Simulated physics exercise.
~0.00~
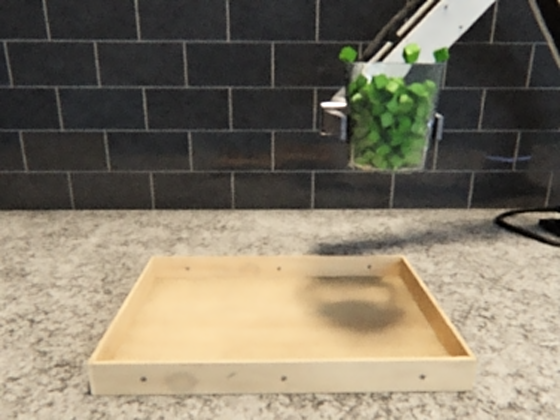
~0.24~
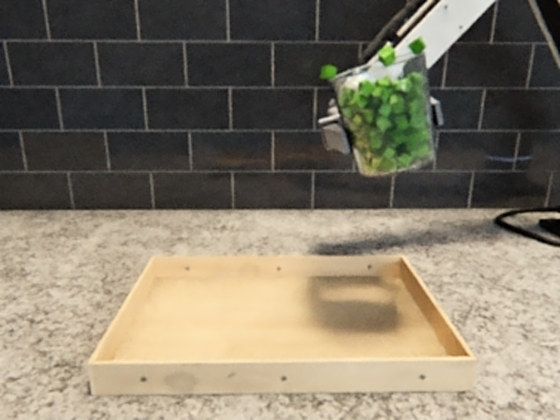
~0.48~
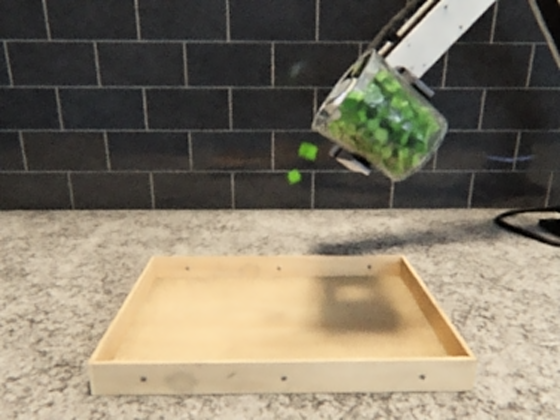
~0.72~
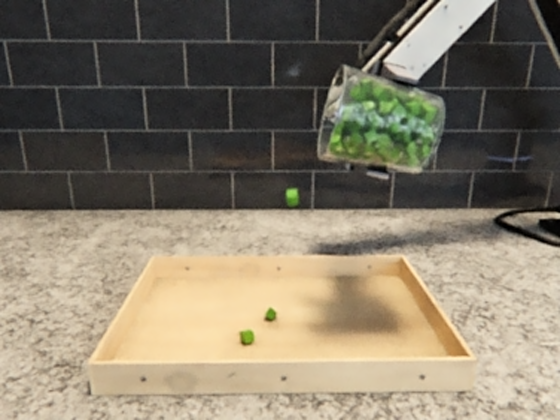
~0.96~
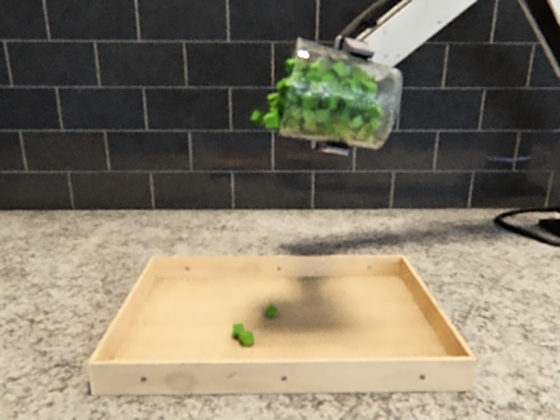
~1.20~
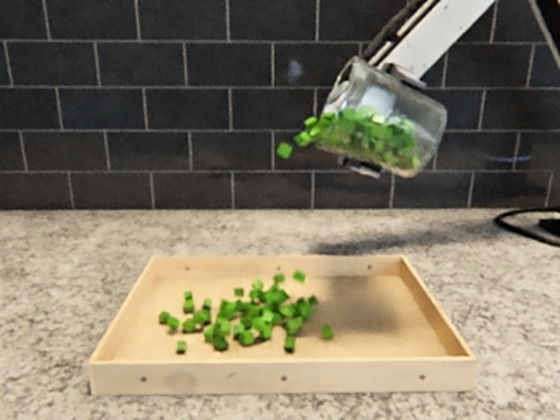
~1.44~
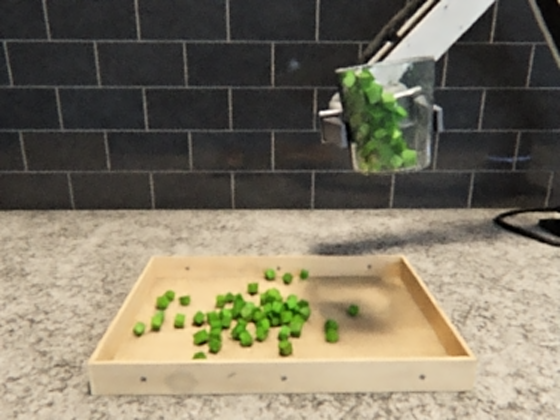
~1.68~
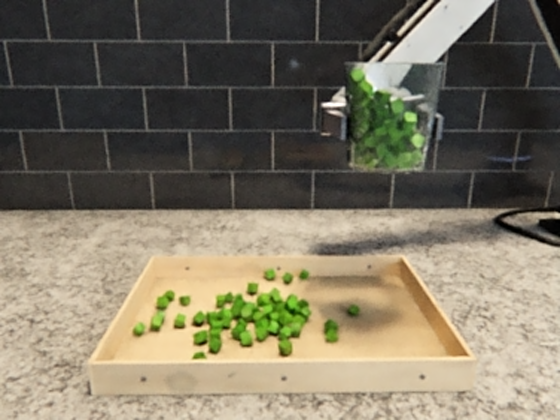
A robotic arm tipped a clear cup of green vegetable cubes to the left over a shallow wooden tray, spilling a few and then many more, before turning it upright again with plenty still inside and the rest scattered across the tray.
